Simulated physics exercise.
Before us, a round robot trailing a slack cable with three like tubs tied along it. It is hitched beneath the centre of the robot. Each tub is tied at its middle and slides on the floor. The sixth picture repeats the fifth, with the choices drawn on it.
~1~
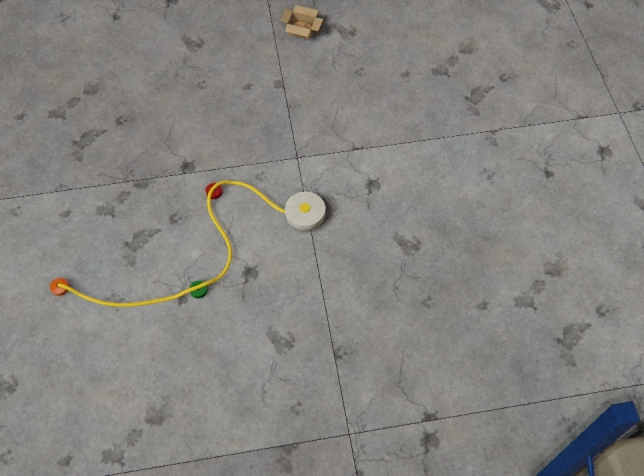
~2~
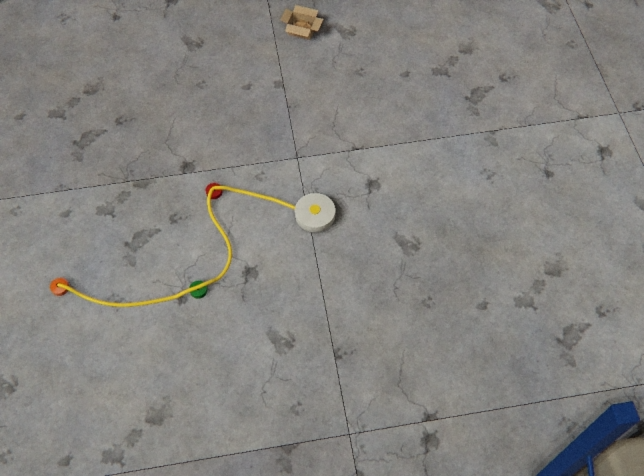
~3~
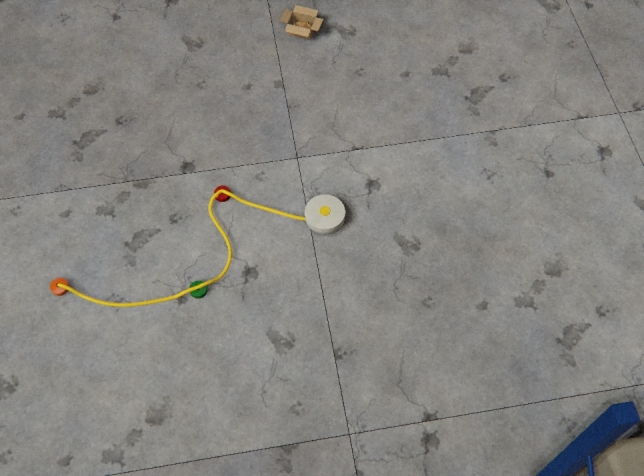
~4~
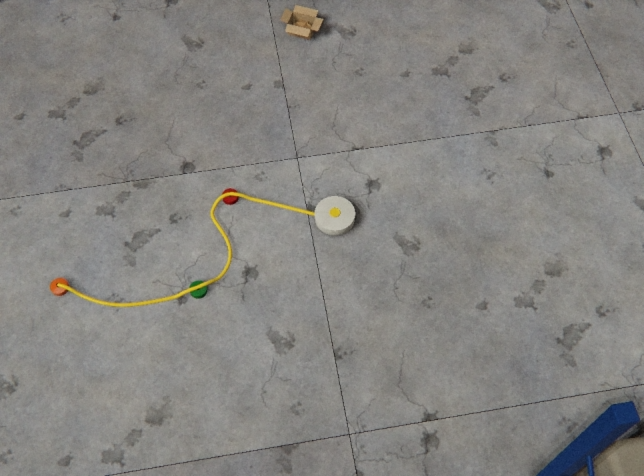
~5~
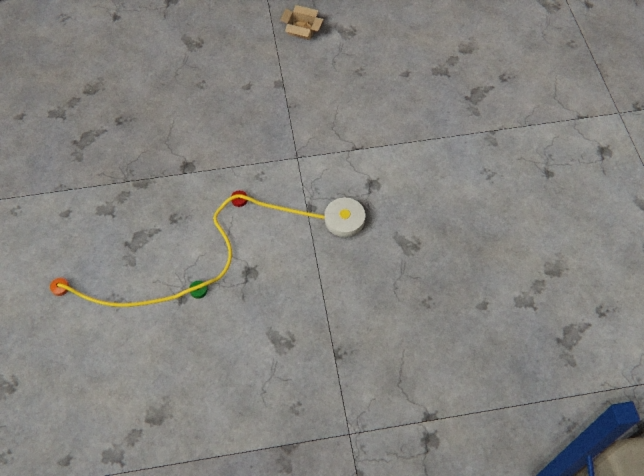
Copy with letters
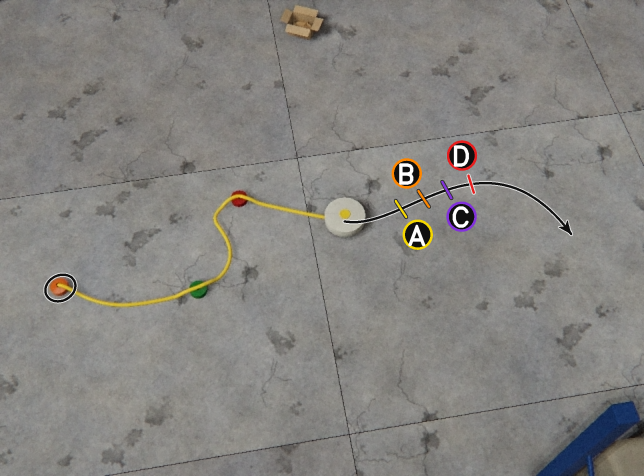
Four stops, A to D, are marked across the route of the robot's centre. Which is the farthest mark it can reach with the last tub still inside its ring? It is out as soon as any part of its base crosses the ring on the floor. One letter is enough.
It should halt at B.
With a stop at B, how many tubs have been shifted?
By then, two.
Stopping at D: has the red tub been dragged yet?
Yes.
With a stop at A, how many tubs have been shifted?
By then, one.
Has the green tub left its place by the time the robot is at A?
No.
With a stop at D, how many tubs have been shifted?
By then, three.
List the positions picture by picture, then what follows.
In the first frame, robot (305, 212); orange tub (59, 286); green tub (198, 289).
In the second frame, robot (315, 213); orange tub (59, 286).
In the third frame, robot (325, 215); red tub (222, 193); orange tub (59, 286).
In the fourth frame, robot (335, 216); red tub (230, 196); orange tub (59, 286).
In the fifth frame, robot (345, 218); red tub (239, 198); orange tub (59, 286); green tub (198, 289).
On the marked copy, A at (401, 209); B at (424, 199); C at (447, 190); D at (471, 184); the ring at (60, 288); the route from (345, 222) via (465, 185) to (571, 234).
Following B. Soon after the start, robot (374, 215); orange tub (59, 286); green tub (198, 289); red tub (266, 204).
Later, robot (402, 205); orange tub (59, 286); green tub (198, 289); red tub (292, 208).
In the end, robot (425, 195); orange tub (59, 286); green tub (203, 284); red tub (319, 221); the ringed tub at the far end is still in its ring.
As for the rest, A is safe but short; C drags the last tub to (79, 285); D drags the last tub to (106, 281).
